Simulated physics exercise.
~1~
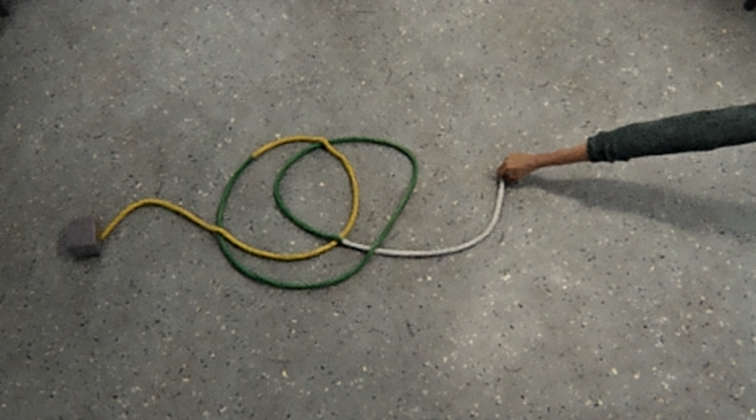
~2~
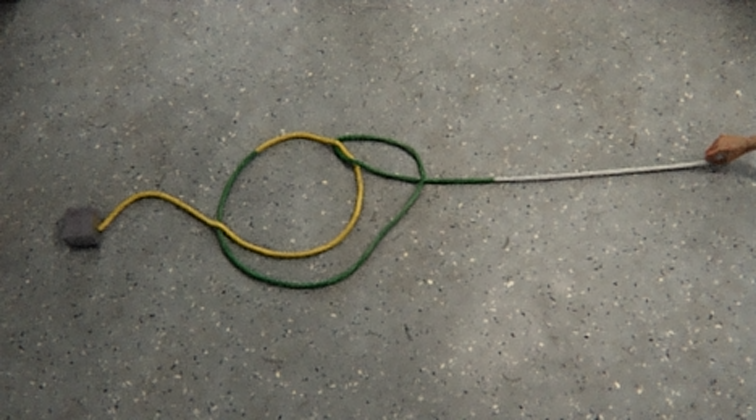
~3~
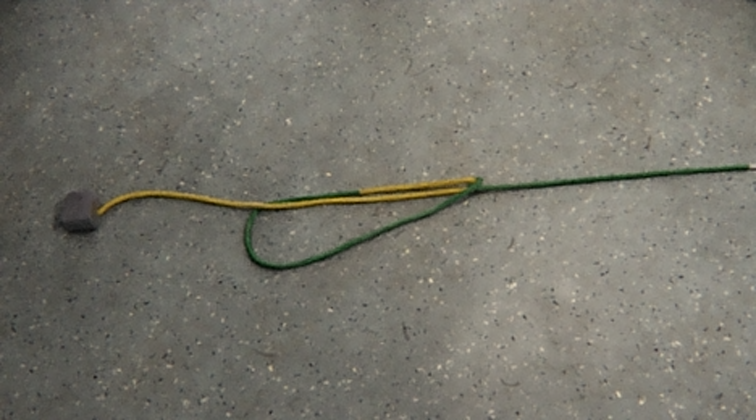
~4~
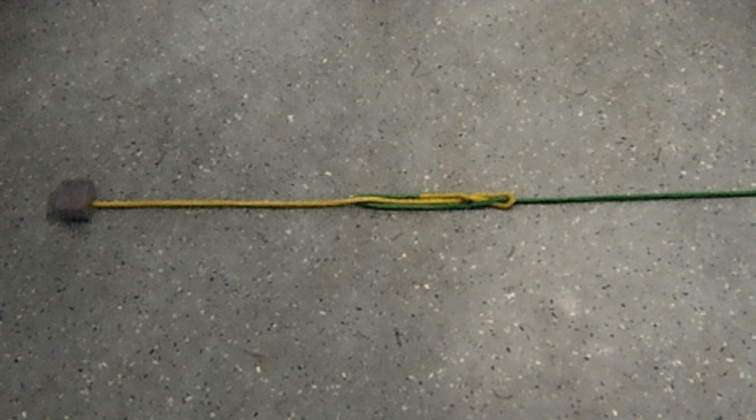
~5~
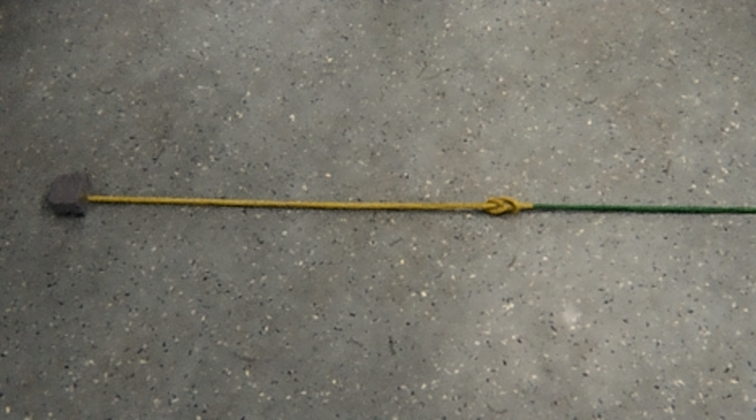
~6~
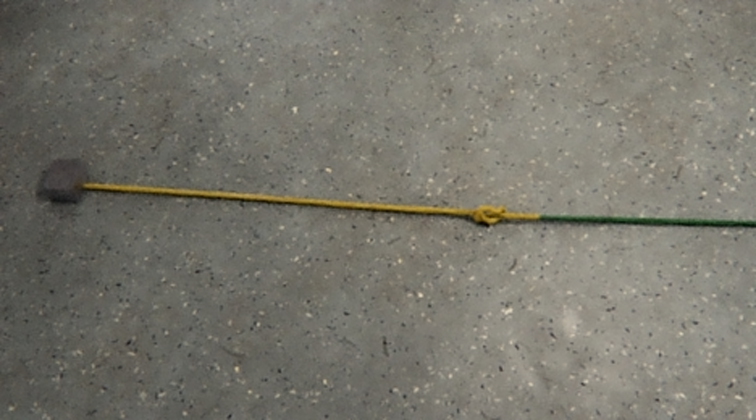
To begin with, a yellow, green and white rope lies in overlapping loops on a speckled grey floor, its left end fixed at a small grey block while a hand holds the white end. The hand draws that end to the right, straightening the white part and shrinking the inner green loop. It then passes out of view as the remaining loops flatten into a long, narrow shape. Pulled further, they close into a slim bundle near the middle. Finally the bundle tightens into a small yellow knot, with the rope stretched nearly straight on either side.
